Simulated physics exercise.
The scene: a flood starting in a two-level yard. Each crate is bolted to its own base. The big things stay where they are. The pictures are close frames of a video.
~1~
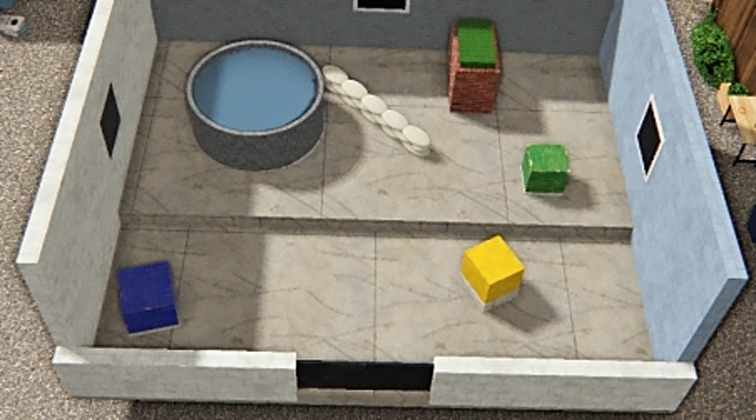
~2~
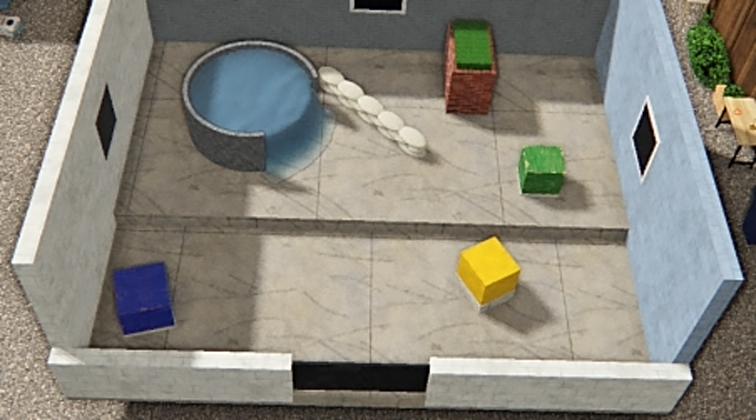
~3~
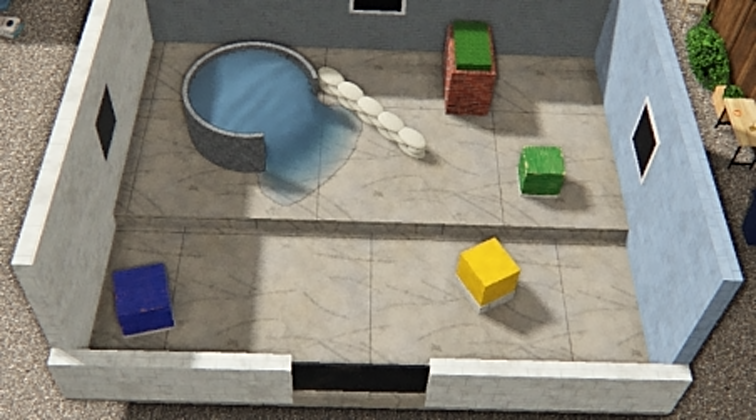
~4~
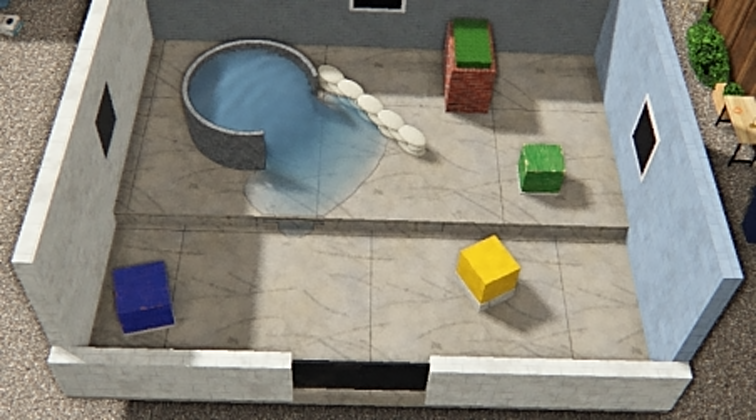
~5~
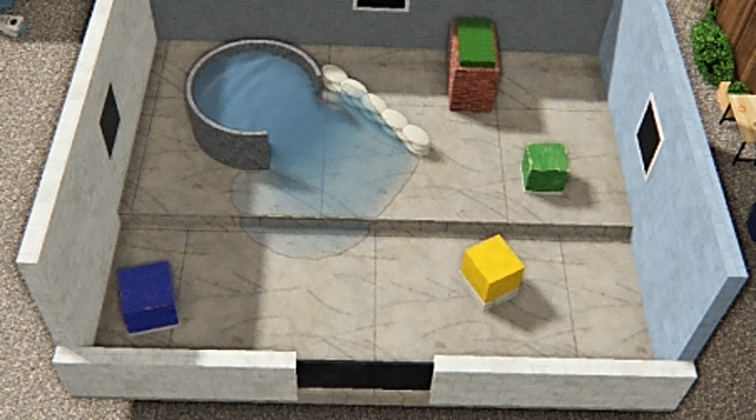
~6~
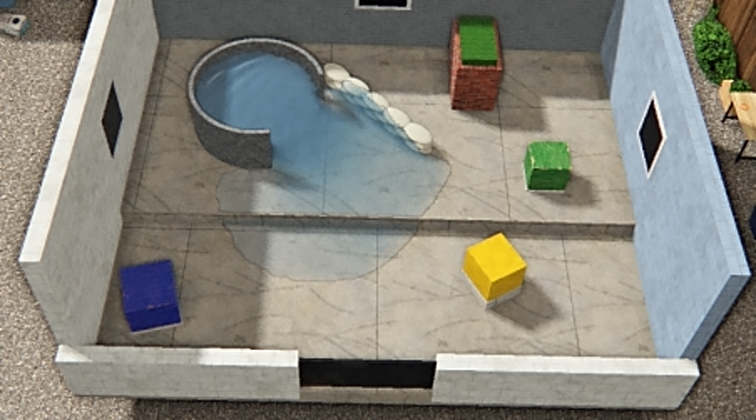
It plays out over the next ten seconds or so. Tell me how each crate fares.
In the end: The green crate is wetted; the yellow crate is wetted; the blue crate is wetted.
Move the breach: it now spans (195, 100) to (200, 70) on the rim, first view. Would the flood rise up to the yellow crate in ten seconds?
In short: Yellow crate is safe.
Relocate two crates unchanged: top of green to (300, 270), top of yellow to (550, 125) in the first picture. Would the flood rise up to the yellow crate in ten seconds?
Yellow crate is safe.
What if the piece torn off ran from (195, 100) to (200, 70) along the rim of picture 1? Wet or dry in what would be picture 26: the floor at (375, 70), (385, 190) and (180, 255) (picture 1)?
In that order: Under water, no water, under water.
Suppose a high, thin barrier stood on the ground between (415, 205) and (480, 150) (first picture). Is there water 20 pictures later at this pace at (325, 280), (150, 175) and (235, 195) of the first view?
As listed: Wet, not flooded, dry.
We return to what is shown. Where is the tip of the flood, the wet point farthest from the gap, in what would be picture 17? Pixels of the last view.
Close to (647, 351).
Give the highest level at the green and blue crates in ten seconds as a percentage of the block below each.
Near 330 and 350 in a hundred.
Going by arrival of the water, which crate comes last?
Last comes the blue-painted one.
A moment on, water covers 35 % of the floor; the green crate water round its plinth, the yellow crate water round its plinth, the blue crate not reached.
Next, water covers 45 % of the floor; the green crate water round its plinth, the yellow crate water round its plinth, the blue crate water round its plinth.
Then, water covers 50 % of the floor; the green crate water round its plinth, the yellow crate water round its plinth, the blue crate water round its plinth.
Later, water covers 60 % of the floor; the green crate water round its plinth, the yellow crate water round its plinth, the blue crate water round its plinth.
In the end, water covers 60 % of the floor; the green crate was topped, the yellow crate was topped, the blue crate was topped.
